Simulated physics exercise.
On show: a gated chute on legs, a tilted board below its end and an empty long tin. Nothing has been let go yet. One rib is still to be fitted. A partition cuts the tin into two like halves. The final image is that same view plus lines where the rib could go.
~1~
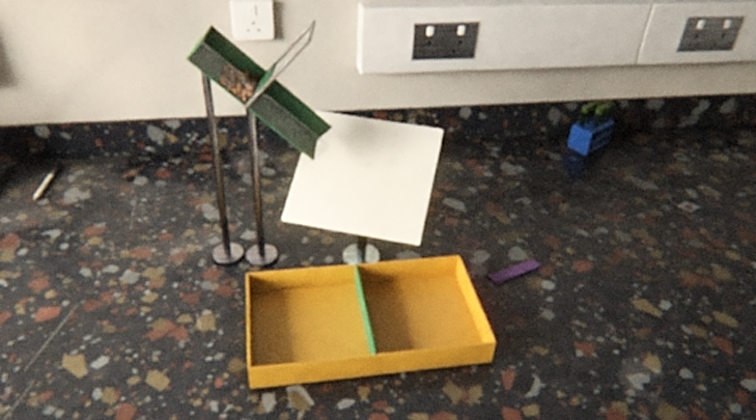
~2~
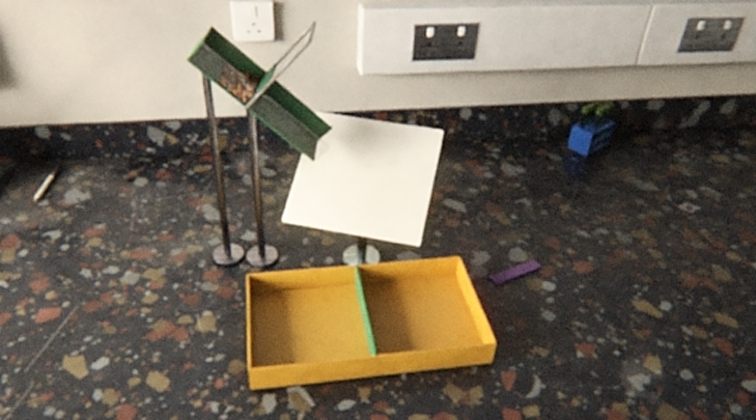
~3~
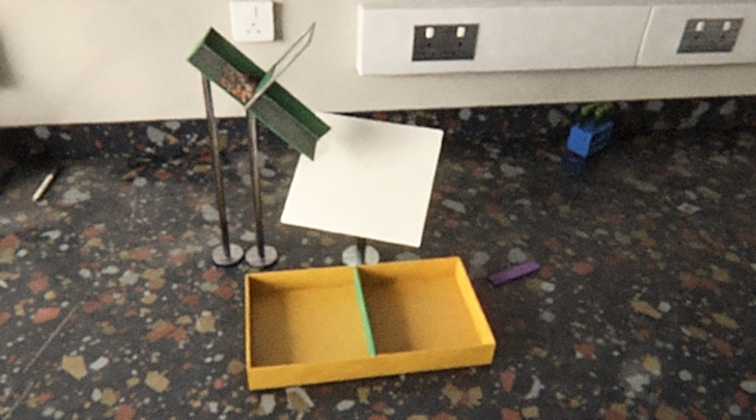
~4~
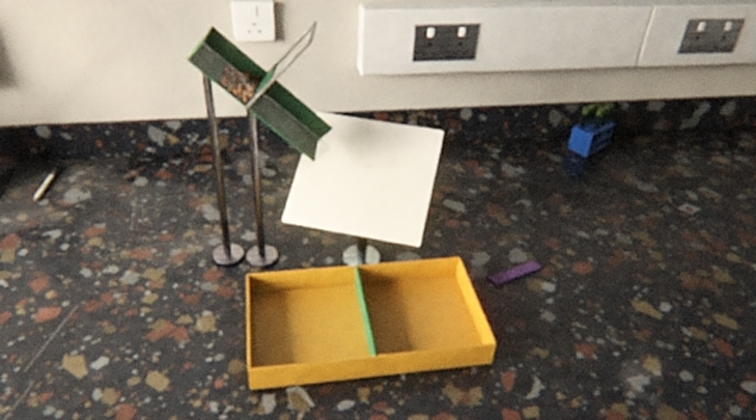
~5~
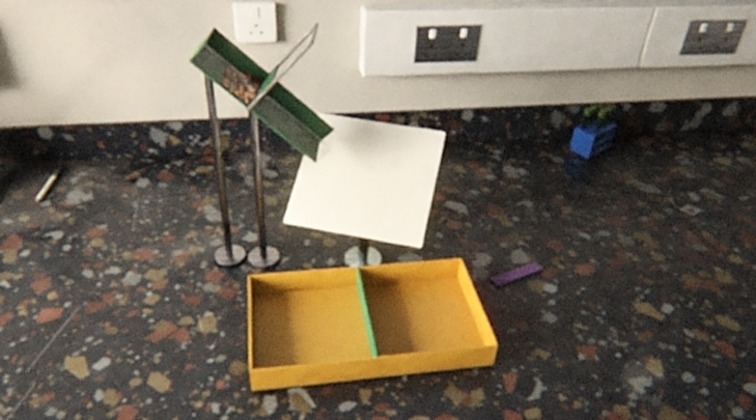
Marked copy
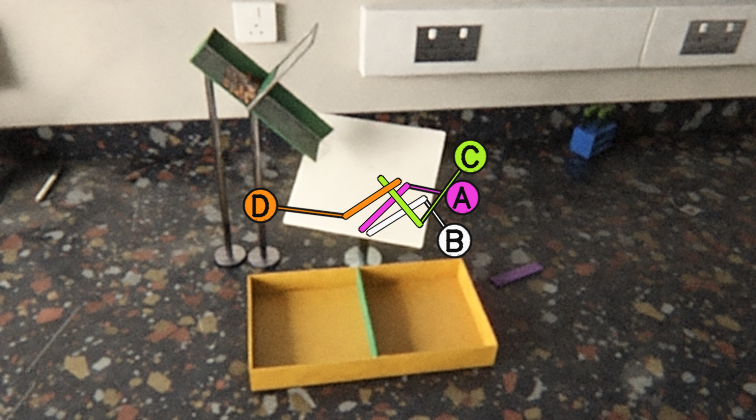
On a dark speckled countertop, a green chute on metal legs held a small brown load behind its gate, above a tilted white board and an empty yellow divided tin, and nothing noticeably moved.
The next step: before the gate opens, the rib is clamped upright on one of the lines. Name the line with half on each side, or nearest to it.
Use line C.
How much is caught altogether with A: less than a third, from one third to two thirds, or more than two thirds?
More than two thirds.
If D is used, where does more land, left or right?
Left.
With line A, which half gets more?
Left.
On the marked copy, line A from (407, 185) to (361, 229); line B from (424, 198) to (369, 233); line C from (380, 178) to (419, 224); line D from (398, 181) to (345, 216).
Choosing A, of what is caught, all but a few in the left half, only a few in the right.
Choosing B, of what is caught, all but a few in the left half, only a few in the right.
Choosing C, of what is caught, close to half in the left half, close to half in the right.
Choosing D, of what is caught, all but a few in the left half, only a few in the right.
